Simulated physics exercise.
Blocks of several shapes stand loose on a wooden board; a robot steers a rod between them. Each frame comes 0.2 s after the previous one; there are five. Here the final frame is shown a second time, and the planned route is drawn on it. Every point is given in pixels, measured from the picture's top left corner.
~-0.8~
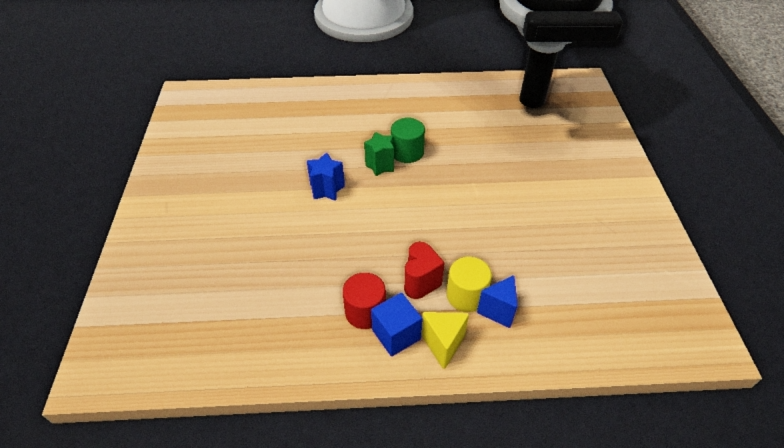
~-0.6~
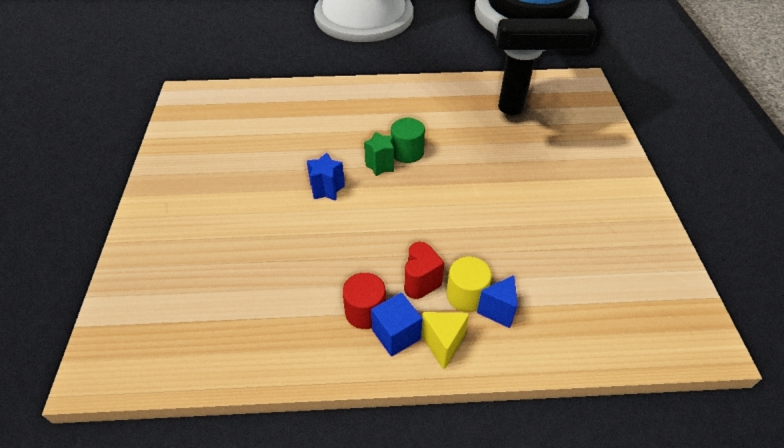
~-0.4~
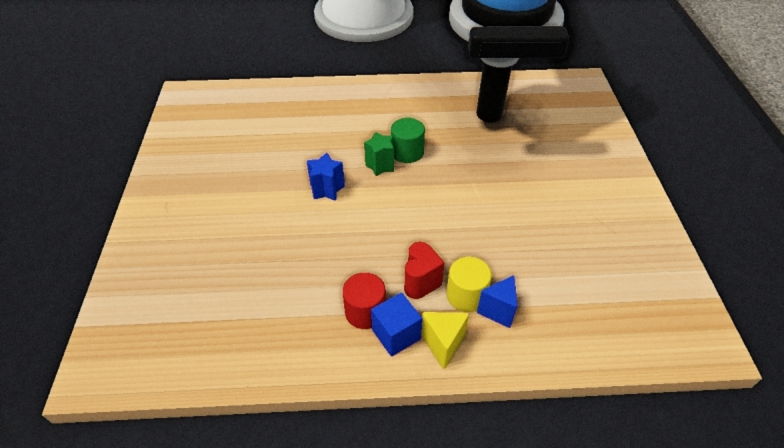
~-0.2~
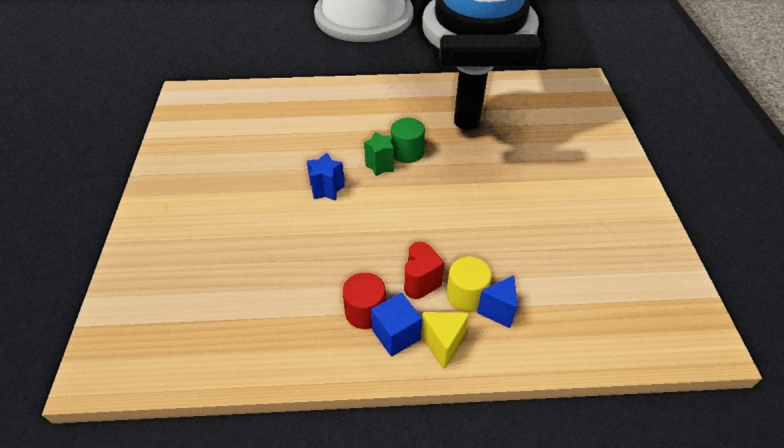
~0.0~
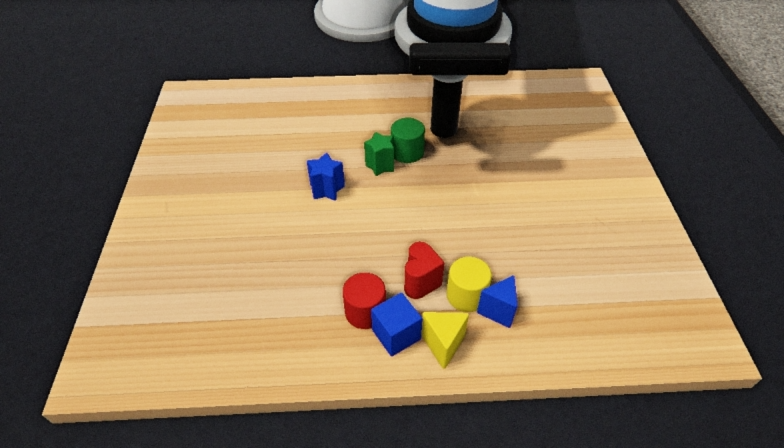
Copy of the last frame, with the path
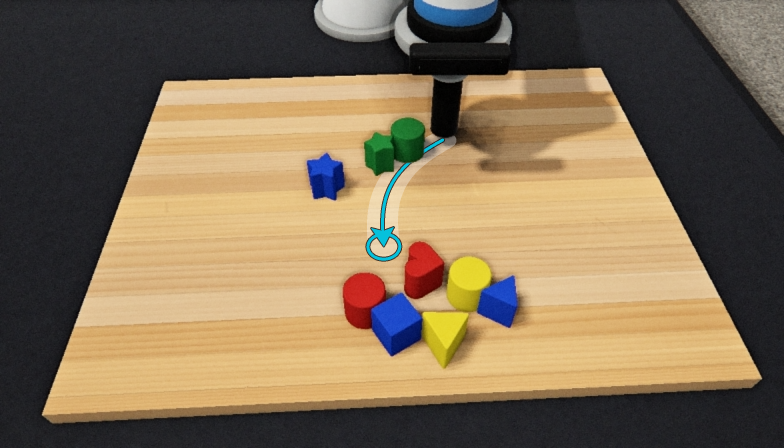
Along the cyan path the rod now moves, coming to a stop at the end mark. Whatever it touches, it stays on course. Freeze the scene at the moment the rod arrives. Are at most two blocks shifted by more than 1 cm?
Yes.
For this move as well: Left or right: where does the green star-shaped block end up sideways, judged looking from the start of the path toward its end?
Measured against the direction from start to end, the green star-shaped block shifts toward the right-hand side.
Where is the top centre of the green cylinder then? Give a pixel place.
My best guess is (371, 137).
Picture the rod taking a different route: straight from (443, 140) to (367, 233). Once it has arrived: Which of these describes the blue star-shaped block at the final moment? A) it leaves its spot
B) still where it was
B.
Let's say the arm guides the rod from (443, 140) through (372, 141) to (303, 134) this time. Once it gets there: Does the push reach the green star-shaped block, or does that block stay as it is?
Shifted.
The line goes from (443, 140) over (407, 165) and (385, 201) to (384, 246).
What follows on the original path. One third of the way, rod at (407, 155); green star-shaped block at (353, 149), turned 40° anticlockwise; green cylinder at (375, 136).
Two thirds of the way, rod at (385, 192); green star-shaped block at (348, 151), turned 40° anticlockwise; green cylinder at (371, 137).
At the end, rod at (384, 236); blue star-shaped block unmoved; green star-shaped block at (348, 151), turned 40° anticlockwise; green cylinder at (371, 137); red heart-shaped block unmoved.
